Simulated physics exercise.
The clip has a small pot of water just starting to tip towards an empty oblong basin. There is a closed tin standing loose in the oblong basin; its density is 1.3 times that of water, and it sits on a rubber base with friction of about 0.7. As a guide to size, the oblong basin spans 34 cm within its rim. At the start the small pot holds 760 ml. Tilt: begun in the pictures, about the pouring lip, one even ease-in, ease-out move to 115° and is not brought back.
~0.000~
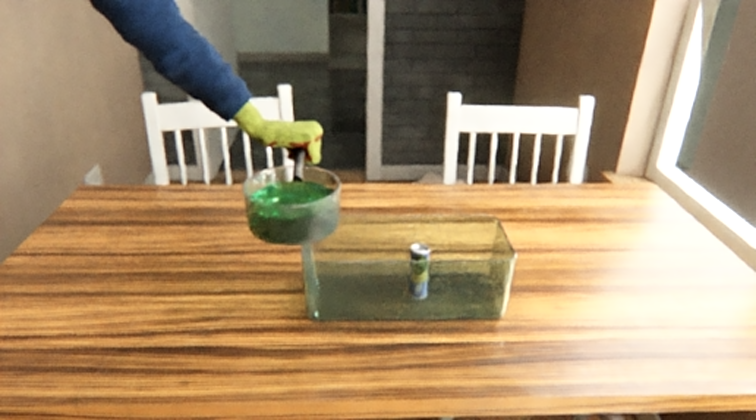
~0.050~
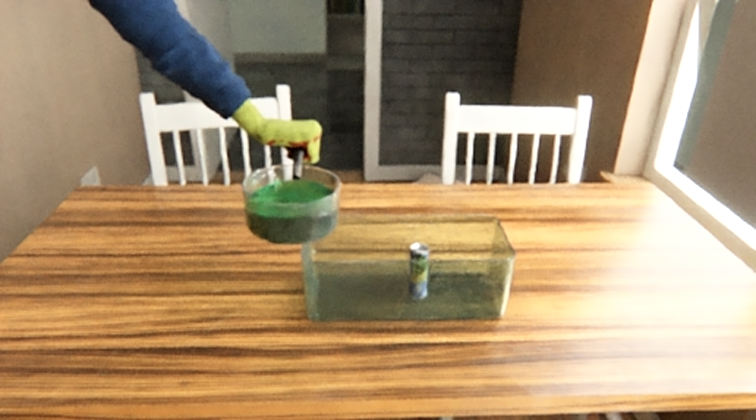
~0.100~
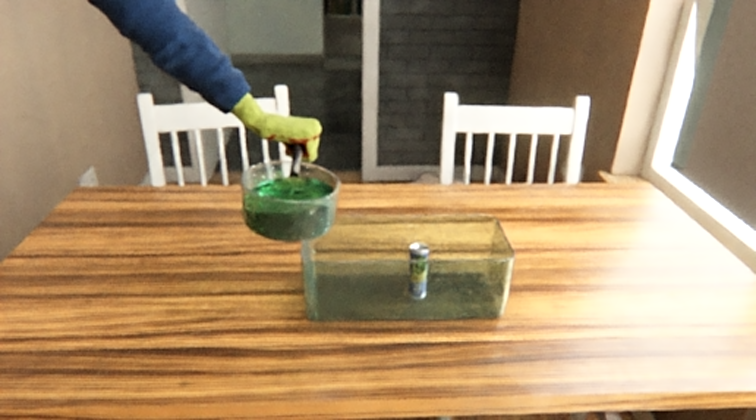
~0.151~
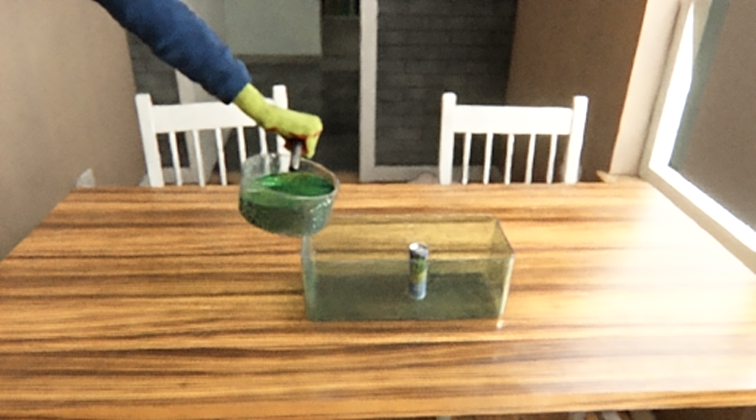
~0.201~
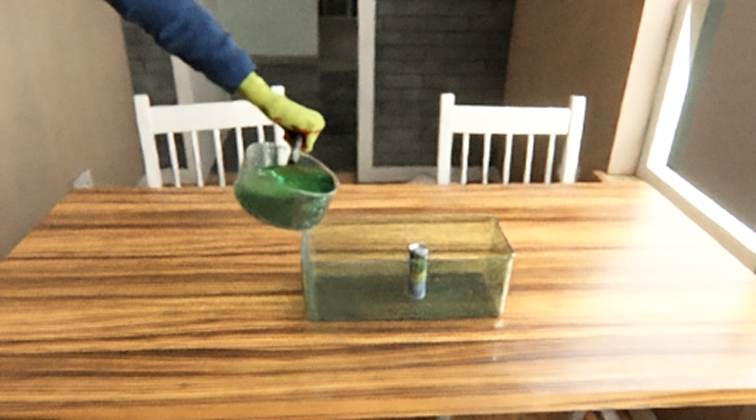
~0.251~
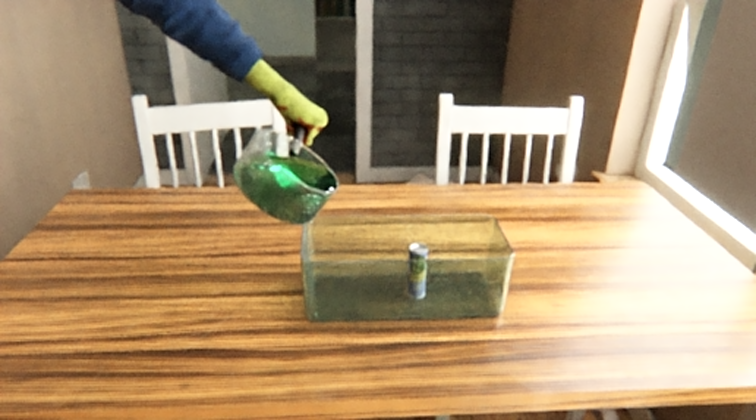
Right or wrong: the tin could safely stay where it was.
Wrong, it goes over.
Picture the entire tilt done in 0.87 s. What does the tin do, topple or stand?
In that case the tin overturns.
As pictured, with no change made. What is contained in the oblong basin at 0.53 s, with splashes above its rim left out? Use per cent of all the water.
Estimate - around 12 in a hundred parts.
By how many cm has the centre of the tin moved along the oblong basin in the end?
Around 9.5 cm.
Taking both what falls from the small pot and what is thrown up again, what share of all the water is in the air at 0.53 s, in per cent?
At that moment, about 58 percent.
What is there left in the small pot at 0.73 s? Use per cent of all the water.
I reckon near 1 per cent still sits there.
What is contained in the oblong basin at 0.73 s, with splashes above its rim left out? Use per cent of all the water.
Around 92 parts in a hundred.
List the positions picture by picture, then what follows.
It leans 0°; its right rim is at (340, 186); the water meets the walls at (249, 198) and (338, 198); the oblong basin's rim runs from (305, 238) to (507, 237); the tin's top is at (420, 250), in the first frame.
It leans 2°; its right rim is at (339, 186); the water meets the walls at (248, 198) and (337, 196), in the second frame.
It leans 6°; its right rim is at (339, 186); the water meets the walls at (245, 195) and (336, 192), in the third frame.
It leans 14°; its right rim is at (338, 186); the water meets the walls at (242, 188) and (335, 188), in the fourth frame.
It leans 24°; its right rim is at (337, 186); the water meets the walls at (239, 178) and (335, 183), in the fifth frame.
It leans 35°; its right rim is at (337, 186); the water meets the walls at (237, 164) and (338, 179), in the sixth frame.
Then, 0.53 s in, the tilt is 103° and 31 per cent is still to pour; the tin stands where it began.
Then, 0.73 s in, the tilt is 115° and 1 per cent is still to pour; the tin leans 38°.
Then, 0.94 s in, the tilt is 115° and 0 per cent is still to pour; the tin lies on its side.
Then, 1.17 s in, the tilt is 115° and 0 per cent is still to pour; the tin lies on its side.
Finally, the tin lies on its side.
